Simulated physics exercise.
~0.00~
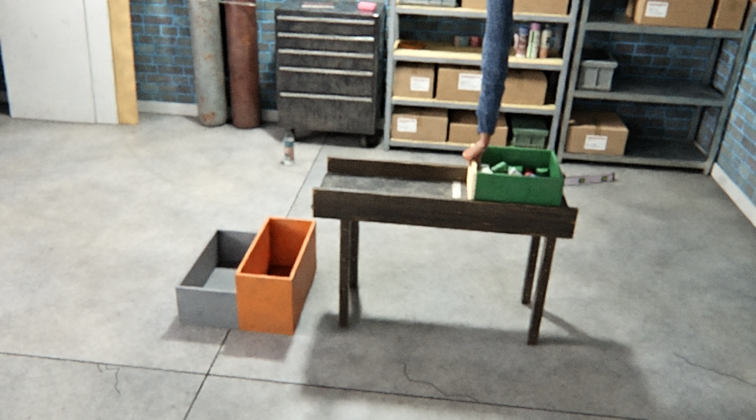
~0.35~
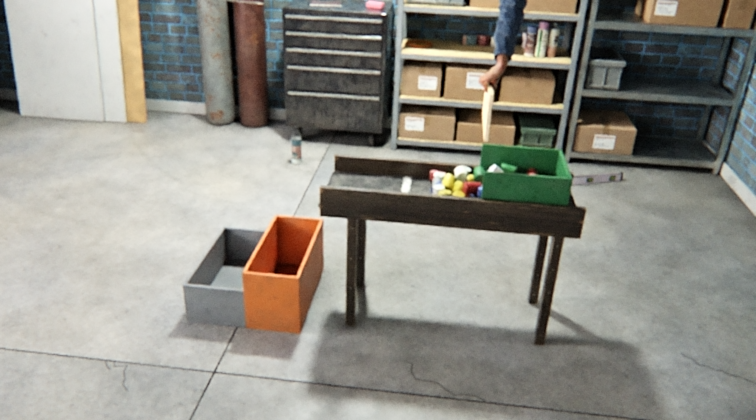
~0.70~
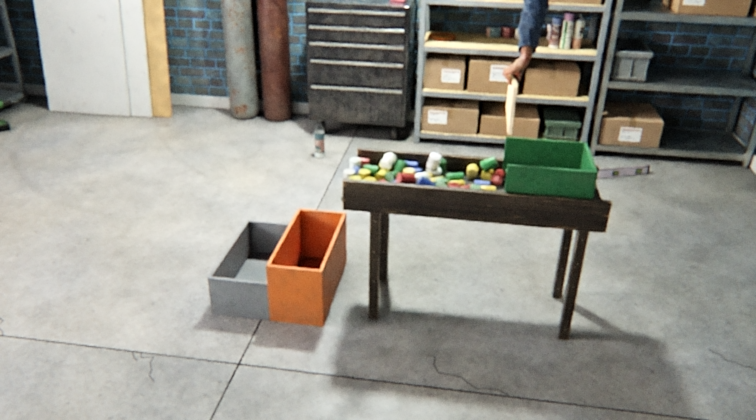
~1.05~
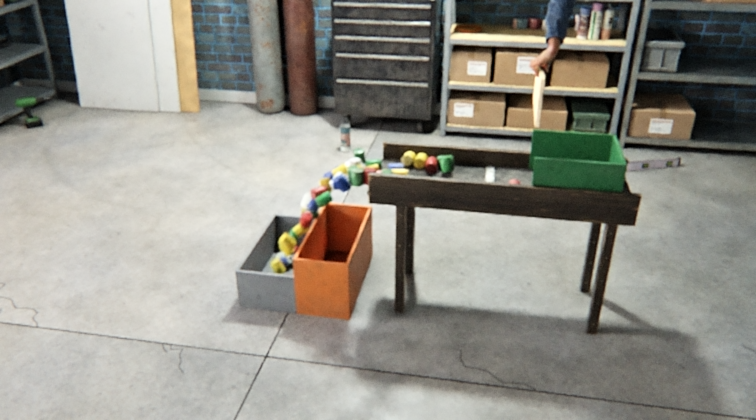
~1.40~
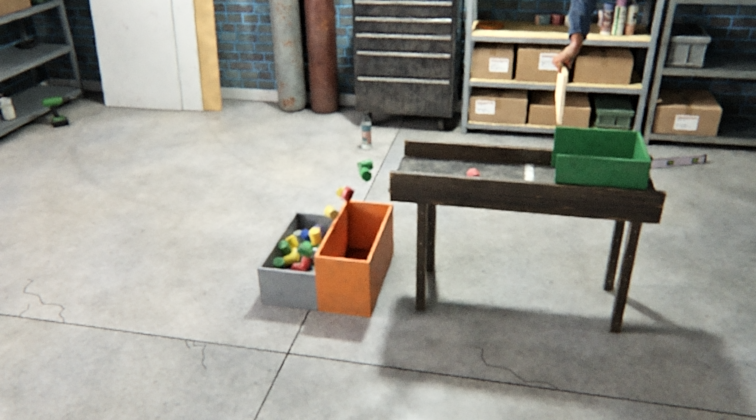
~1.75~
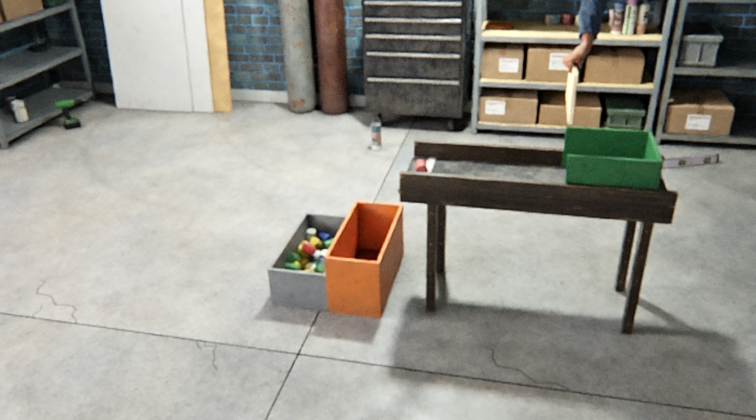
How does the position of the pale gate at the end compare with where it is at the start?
At the start the gate stands down on the belt against the left side of the green pen, while at the end the hand holds it upright, raised above the belt.
